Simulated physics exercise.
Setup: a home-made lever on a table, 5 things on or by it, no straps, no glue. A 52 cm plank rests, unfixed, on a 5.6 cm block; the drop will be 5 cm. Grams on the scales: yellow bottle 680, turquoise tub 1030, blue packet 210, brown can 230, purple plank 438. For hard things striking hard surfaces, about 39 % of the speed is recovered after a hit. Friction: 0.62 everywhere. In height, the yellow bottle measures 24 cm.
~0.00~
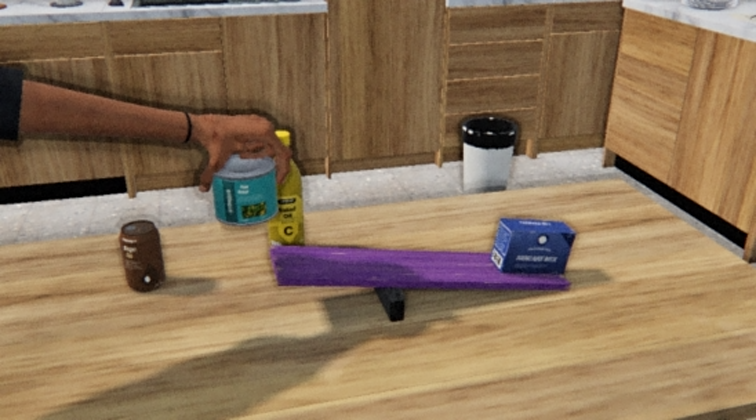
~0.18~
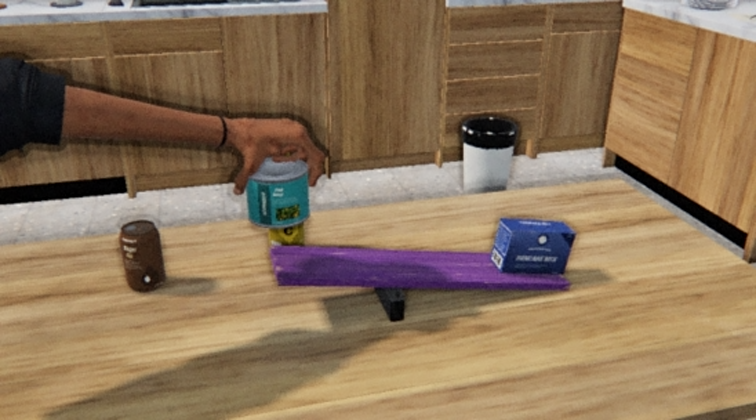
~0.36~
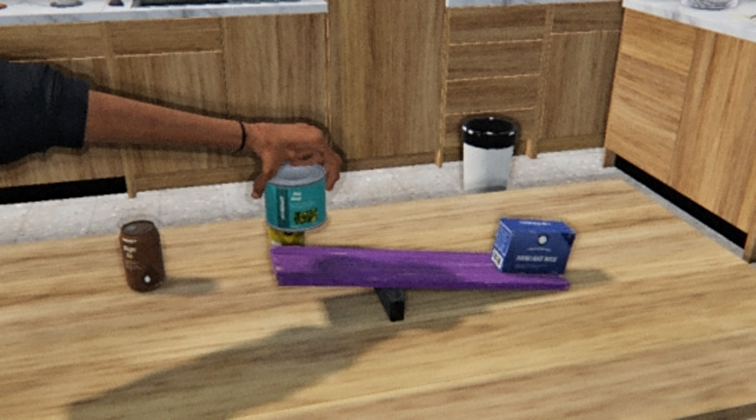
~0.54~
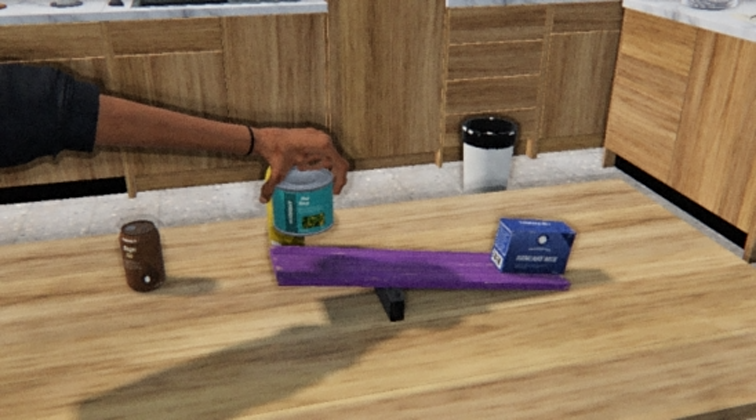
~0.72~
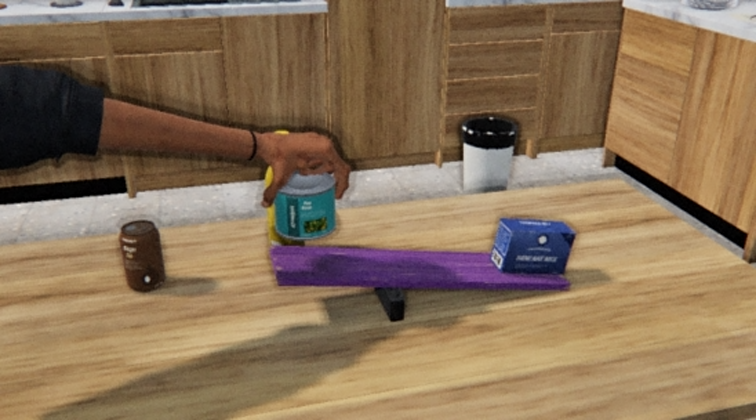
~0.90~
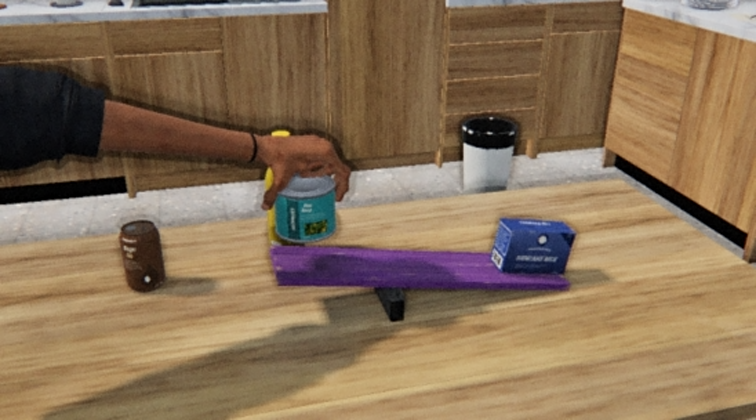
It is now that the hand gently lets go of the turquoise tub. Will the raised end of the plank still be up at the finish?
No, it comes down.
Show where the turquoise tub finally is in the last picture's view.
Rest point: Near (299, 279).
Around 1.20 s, plank at 9°, tipped the other way; turquoise tub at 7° to upright near (308, 264); blue packet at 20° to upright.
Around 1.30 s, plank at 18°, tipped the other way; turquoise tub at 19° to upright near (302, 274); blue packet at 39° to upright.
Around 1.50 s, plank at 18°, tipped the other way; turquoise tub at 18° to upright near (299, 278); blue packet on its side.
Around 1.80 s, plank at 18°, tipped the other way; turquoise tub at 18° to upright near (299, 278); blue packet upside down.
Finally (2.4 s), plank at 18°, tipped the other way; on their side or leaning hard on the table or plank, blue packet; not toppled but over 4 cm from the start, turquoise tub; the other 3 still in place (within 4 cm). Final places as that camera would see them, turquoise tub near (299, 279). The plank comes down at its raised end.
